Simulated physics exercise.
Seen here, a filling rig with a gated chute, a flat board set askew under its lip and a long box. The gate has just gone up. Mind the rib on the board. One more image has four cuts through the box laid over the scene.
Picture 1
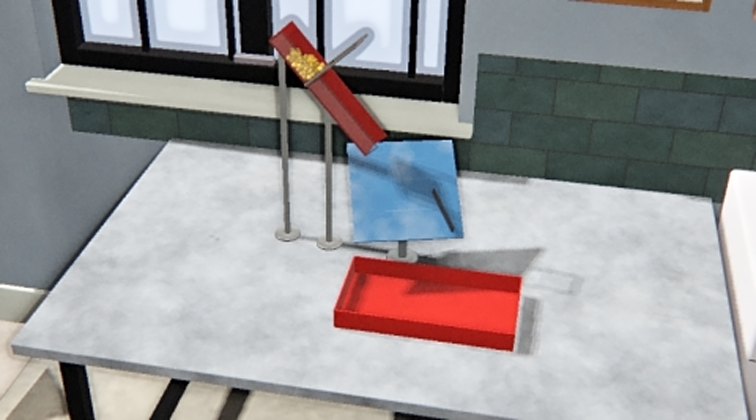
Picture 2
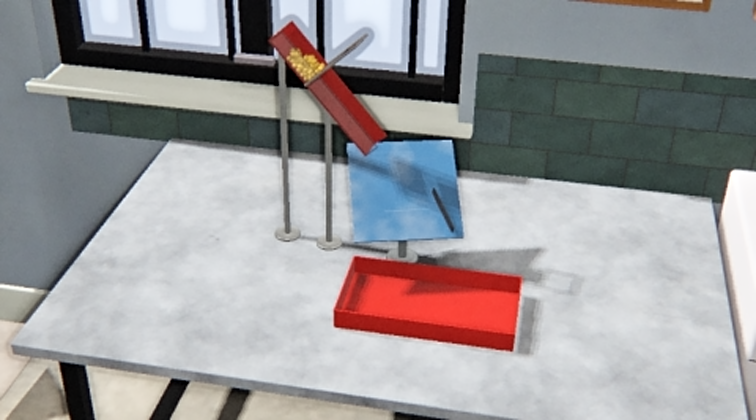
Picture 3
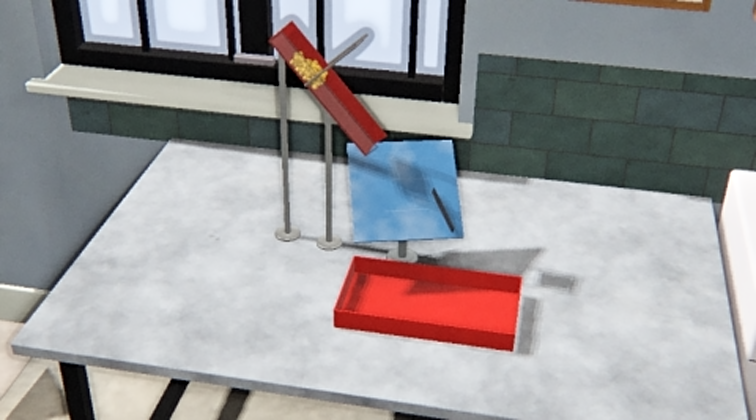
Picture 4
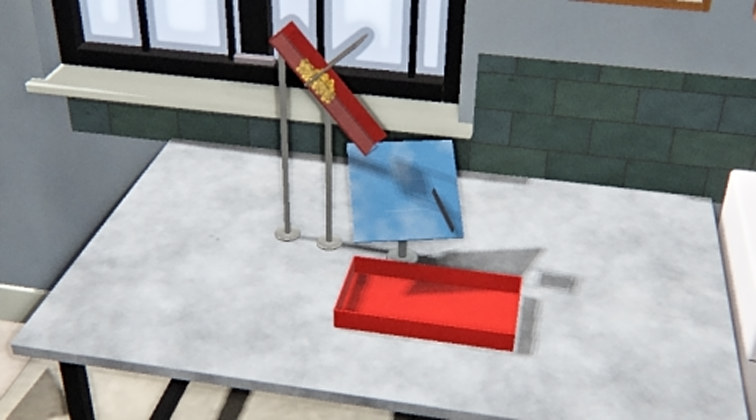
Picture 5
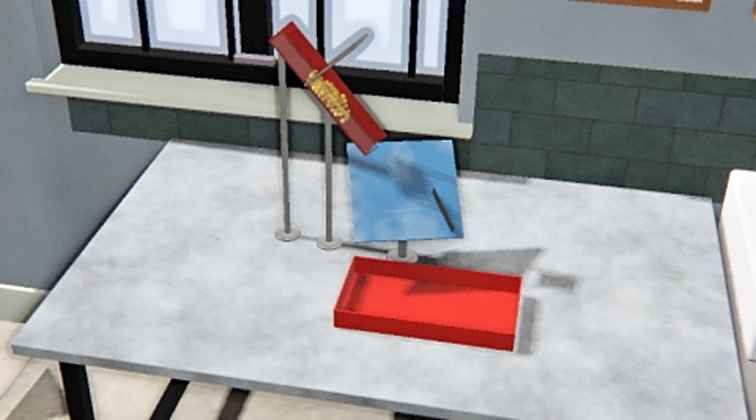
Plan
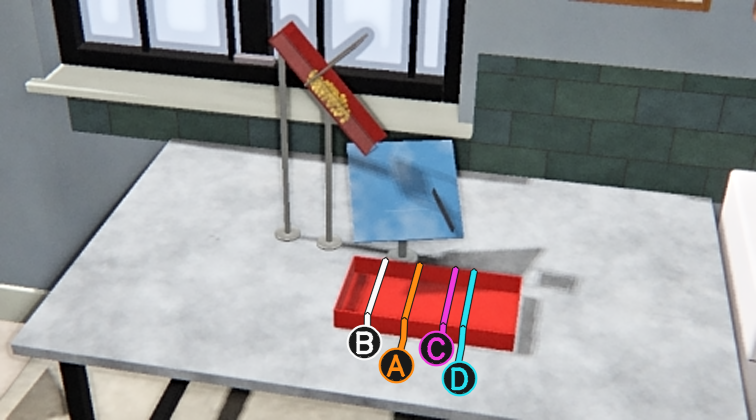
We see a tilted red chute on stands above a slanted blue board and an empty red box on a table; small yellow pieces bunched near the top slide partway down the chute to the right.
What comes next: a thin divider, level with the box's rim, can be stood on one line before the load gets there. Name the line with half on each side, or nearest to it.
Choose C.
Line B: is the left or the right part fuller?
Right.
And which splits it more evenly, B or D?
The answer is D.
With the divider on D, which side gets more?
Left.
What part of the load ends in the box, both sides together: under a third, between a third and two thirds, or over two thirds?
About that: Over two thirds.
On the marked copy, line A crosses the front rim at (404, 319); line B crosses the front rim at (367, 314); line C crosses the front rim at (443, 324); line D crosses the front rim at (463, 327).
With A, of what is caught, about a tenth on the left of the divider, almost all on the right.
With B, of what is caught, not one piece on the left of the divider, every piece on the right.
With C, of what is caught, roughly half on the left of the divider, roughly half on the right.
With D, of what is caught, the larger part on the left of the divider, about a tenth on the right.
